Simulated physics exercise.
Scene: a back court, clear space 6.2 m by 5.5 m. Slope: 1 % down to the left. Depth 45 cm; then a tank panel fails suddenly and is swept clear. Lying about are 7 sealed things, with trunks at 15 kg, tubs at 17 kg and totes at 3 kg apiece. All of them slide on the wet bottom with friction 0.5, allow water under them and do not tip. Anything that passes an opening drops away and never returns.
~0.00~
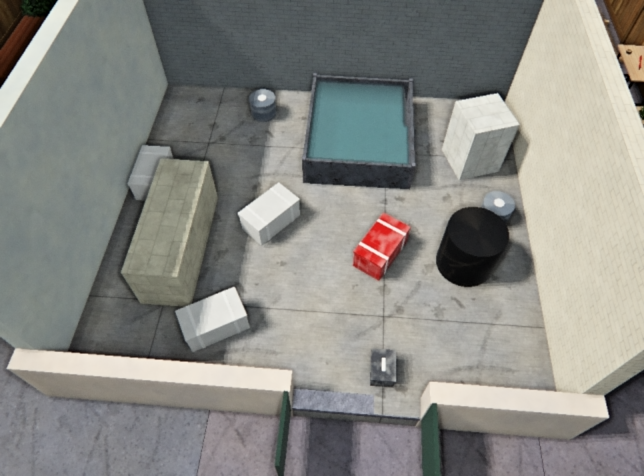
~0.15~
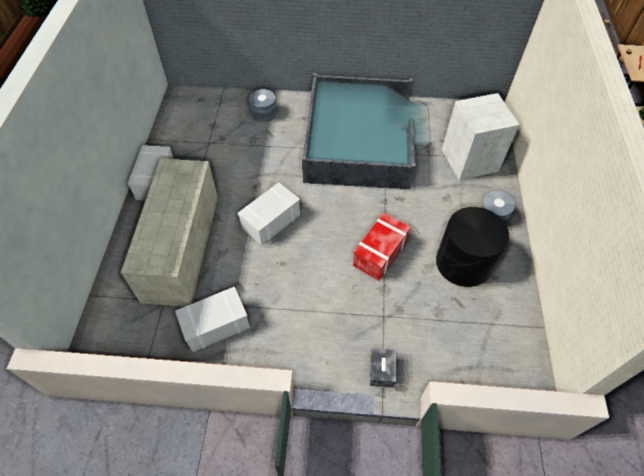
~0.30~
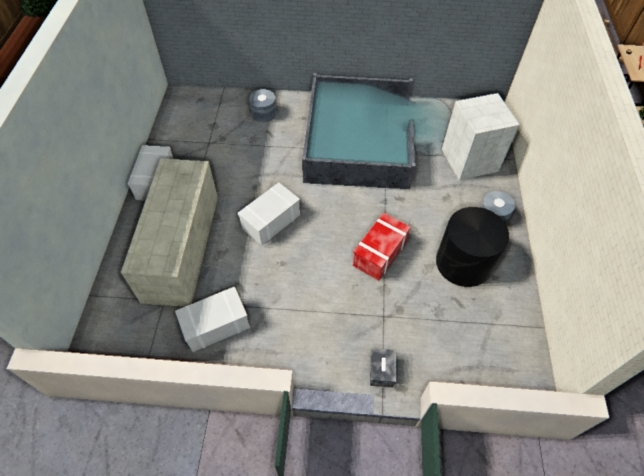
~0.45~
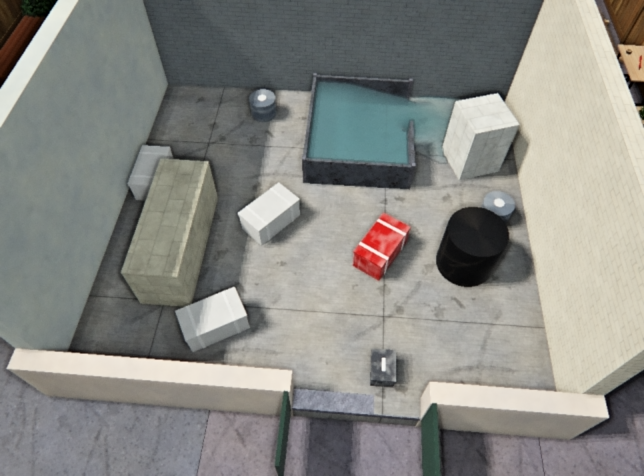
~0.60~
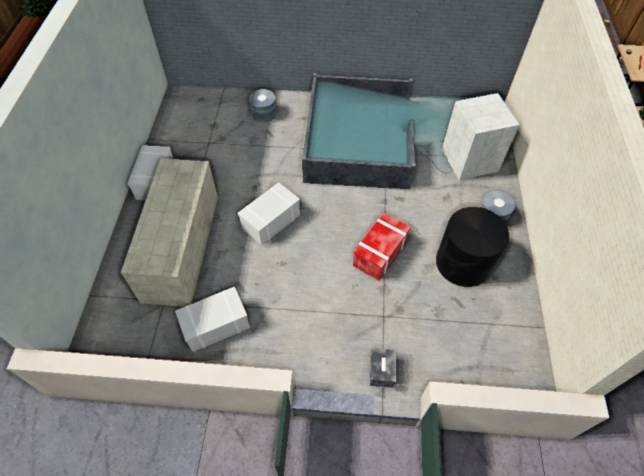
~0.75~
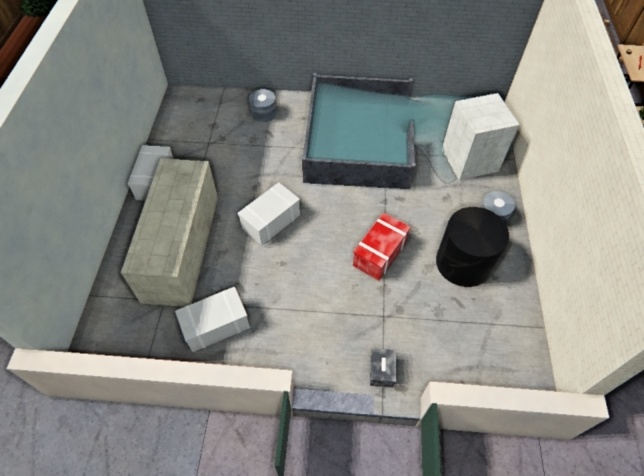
To begin with, teal water fills a dark-rimmed square basin at the back of a walled court, with pale boxes, a red trunk and a black tub standing around. Water then emerges past the basin's right edge and spreads thinly to the pale block beside it, while every object stays still.
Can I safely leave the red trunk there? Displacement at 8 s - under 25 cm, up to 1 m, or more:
Expect it to be pushed a modest way.
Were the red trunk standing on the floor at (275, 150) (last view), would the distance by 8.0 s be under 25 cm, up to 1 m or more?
Short answer: It hardly moves.
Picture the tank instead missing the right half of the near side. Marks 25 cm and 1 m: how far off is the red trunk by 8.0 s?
If that happened, the red trunk winds up well away.
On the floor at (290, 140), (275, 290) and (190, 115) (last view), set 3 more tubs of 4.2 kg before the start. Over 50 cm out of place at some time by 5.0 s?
So that's within the threshold, within the threshold and within the threshold, in that sequence.
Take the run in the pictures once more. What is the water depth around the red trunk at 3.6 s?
Depth approx. 2 cm.
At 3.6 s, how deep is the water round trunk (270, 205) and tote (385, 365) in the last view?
Some 0 cm at the first, some 0 cm at the second.
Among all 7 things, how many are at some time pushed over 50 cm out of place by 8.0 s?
Counting them up, I find 3.
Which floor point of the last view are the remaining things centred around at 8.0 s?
(273, 236).
After 1.6 s the red trunk is near (383, 239), 0.0 m from its start, aground; 0 of 7 are out; 0 afloat.
After 3.6 s the red trunk is near (383, 239), 0.0 m from its start, aground; 0 of 7 are out; 0 afloat.
After 5.6 s the red trunk is near (366, 245), 0.3 m from its start, aground; 0 of 7 are out; 0 afloat.
After 8.0 s the red trunk is near (338, 243), 0.6 m from its start, aground; 0 of 7 are out; 0 afloat.
